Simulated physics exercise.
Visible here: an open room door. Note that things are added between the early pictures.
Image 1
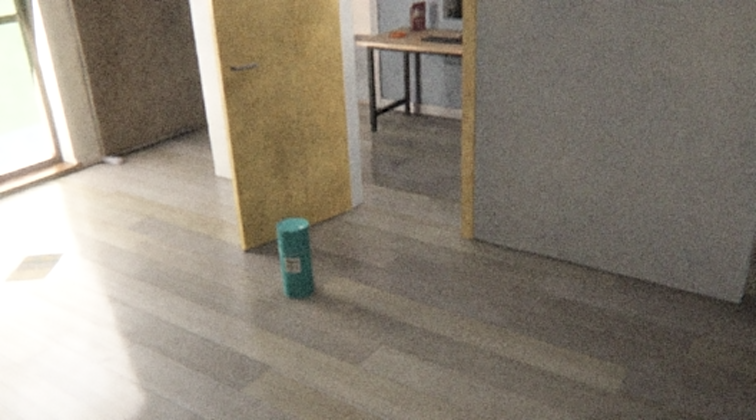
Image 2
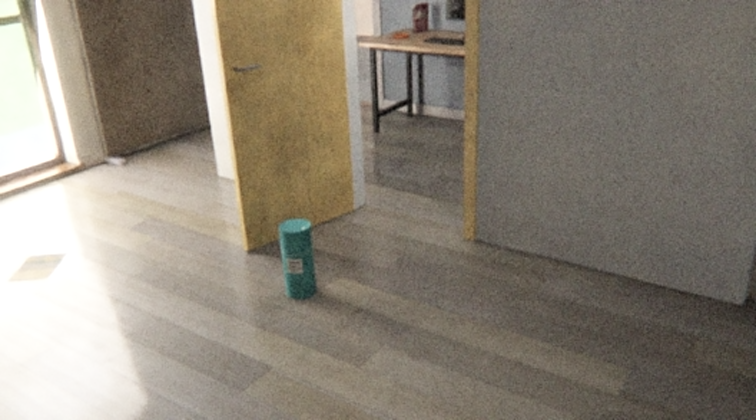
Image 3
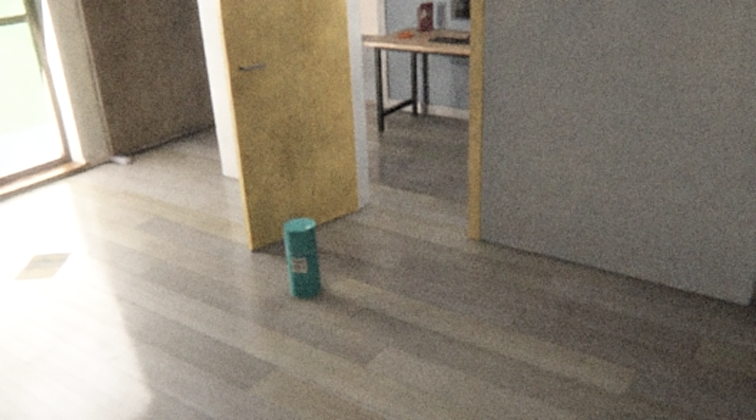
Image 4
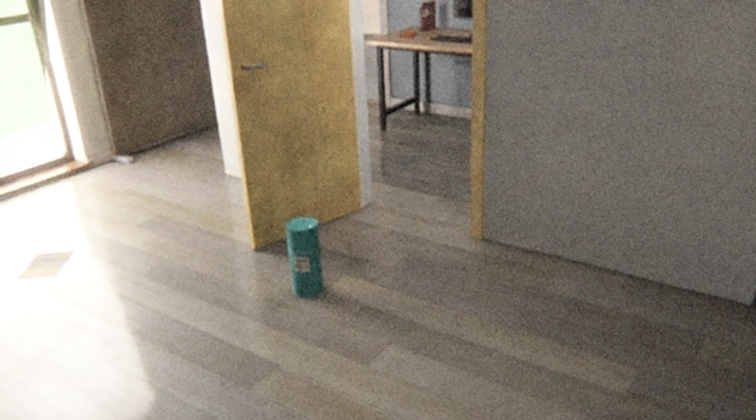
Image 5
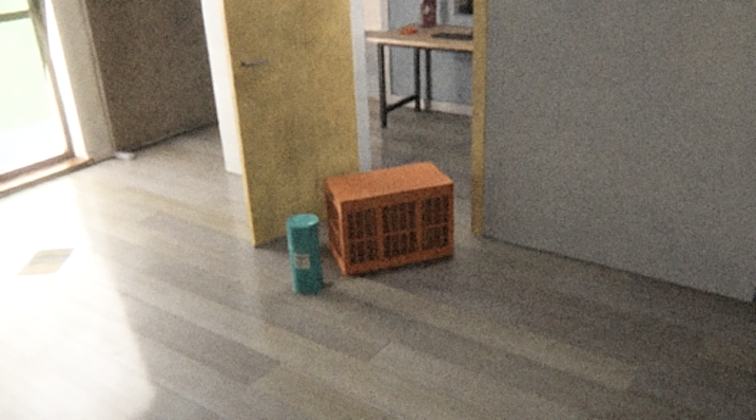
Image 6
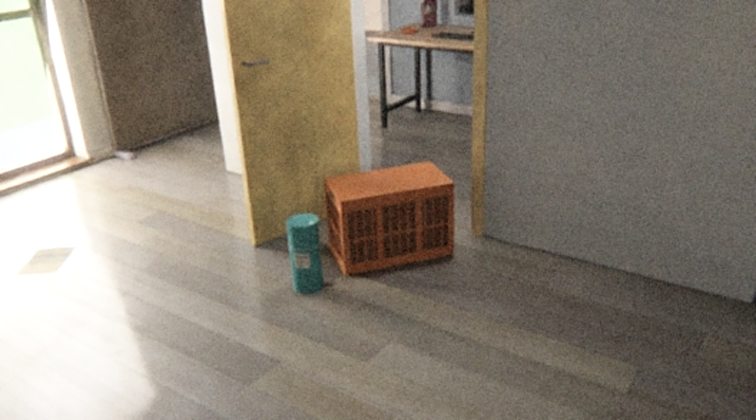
An orange chest appears beside a turquoise canister near a wide-open door that stays still.
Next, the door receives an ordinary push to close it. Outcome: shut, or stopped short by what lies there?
Stopped short.
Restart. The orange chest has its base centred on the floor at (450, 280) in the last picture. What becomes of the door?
Finishes its swing.
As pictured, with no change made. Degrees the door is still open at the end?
The door ends up some 70° open.
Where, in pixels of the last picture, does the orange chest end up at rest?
Near (396, 217).
Then, 0.30 s on from there, door 97° open.
Then, 0.50 s on from there, door 85° open.
Then, 0.70 s on from there, door 72° open.
Then, 0.80 s on from there, door 70° open; orange chest shifted a little near (395, 217).
In the end, door 69° open; both unmoved. At the end, from the last picture's camera, orange chest near (396, 217).
